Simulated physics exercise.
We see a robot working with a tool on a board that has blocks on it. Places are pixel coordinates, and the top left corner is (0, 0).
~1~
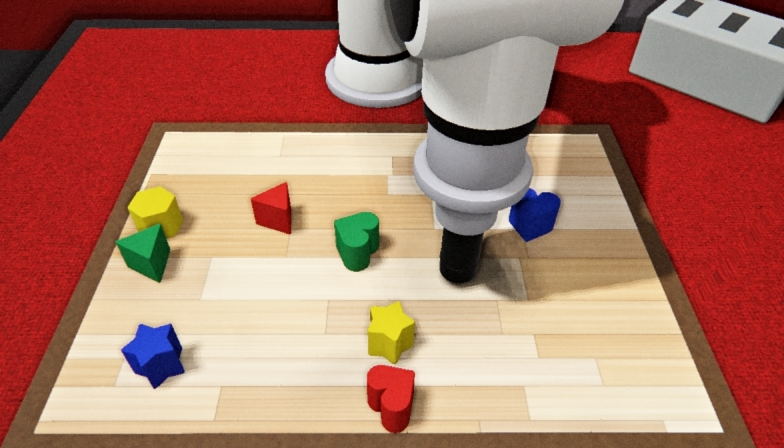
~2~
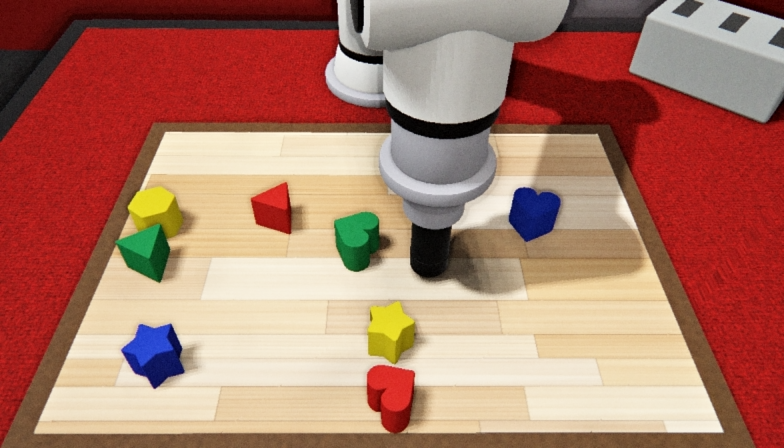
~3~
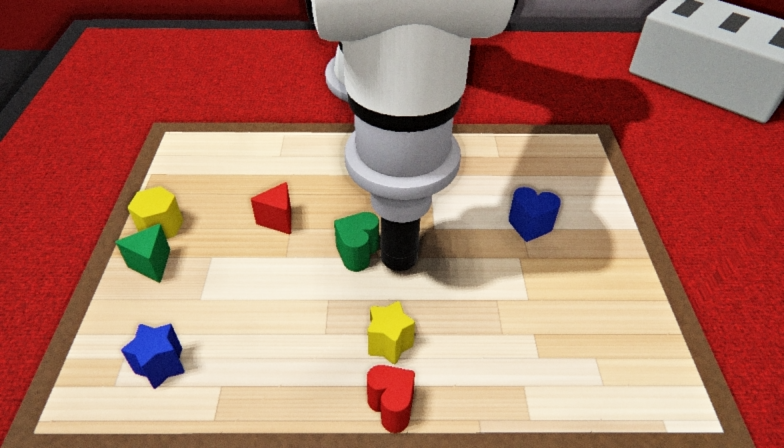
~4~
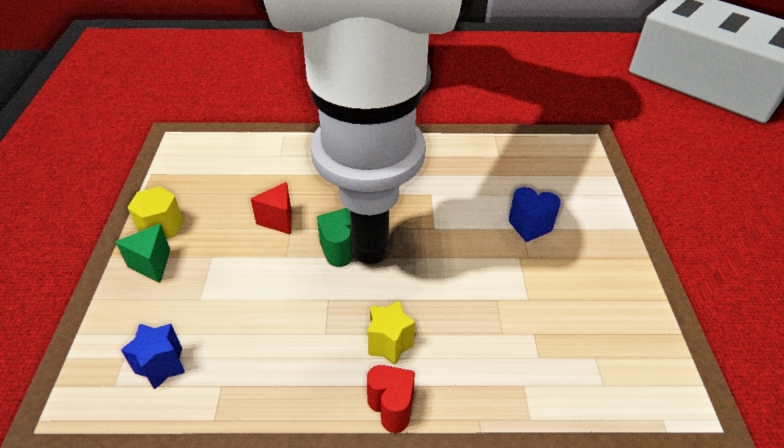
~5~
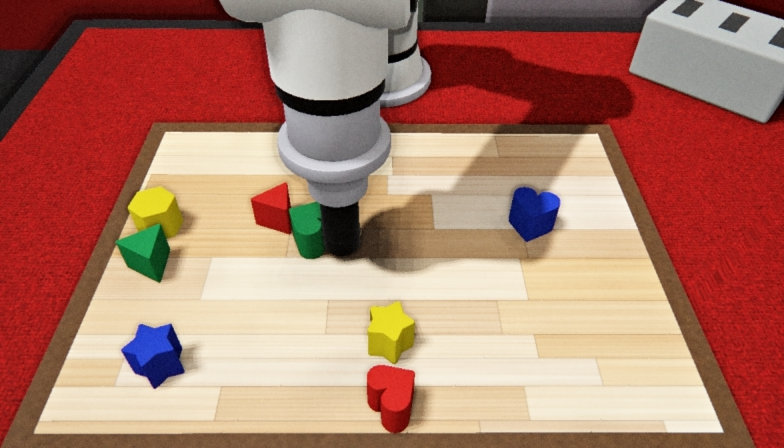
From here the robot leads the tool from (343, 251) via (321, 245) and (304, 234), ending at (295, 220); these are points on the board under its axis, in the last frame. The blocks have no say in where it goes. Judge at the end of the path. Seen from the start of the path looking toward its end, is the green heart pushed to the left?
Yes - that is the case.
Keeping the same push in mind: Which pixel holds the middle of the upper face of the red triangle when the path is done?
(241, 180)
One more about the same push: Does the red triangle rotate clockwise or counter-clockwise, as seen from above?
Turns clockwise.
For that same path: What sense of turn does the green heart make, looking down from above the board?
That block twists counter-clockwise.
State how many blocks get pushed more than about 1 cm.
2 blocks.
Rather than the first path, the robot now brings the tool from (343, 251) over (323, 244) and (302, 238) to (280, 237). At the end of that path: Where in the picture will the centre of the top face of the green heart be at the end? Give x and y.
At roughly (247, 202).
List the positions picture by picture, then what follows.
In the first picture, tool's lower end (458, 270); red triangle (274, 196); green heart (357, 227).
In the second picture, tool (428, 264); blocks still.
In the third picture, tool (399, 258); blocks still.
In the fourth picture, tool (371, 251); green heart (339, 222).
In the fifth picture, tool (342, 244); red triangle (274, 196); green heart (311, 215).
What follows on the original path. Halfway along, tool (310, 233); red triangle (257, 190), turned 65° clockwise; green heart (277, 206).
At the end, tool (294, 213); red triangle (241, 180), turned 50° clockwise; green heart (258, 195), turned 25° anticlockwise.
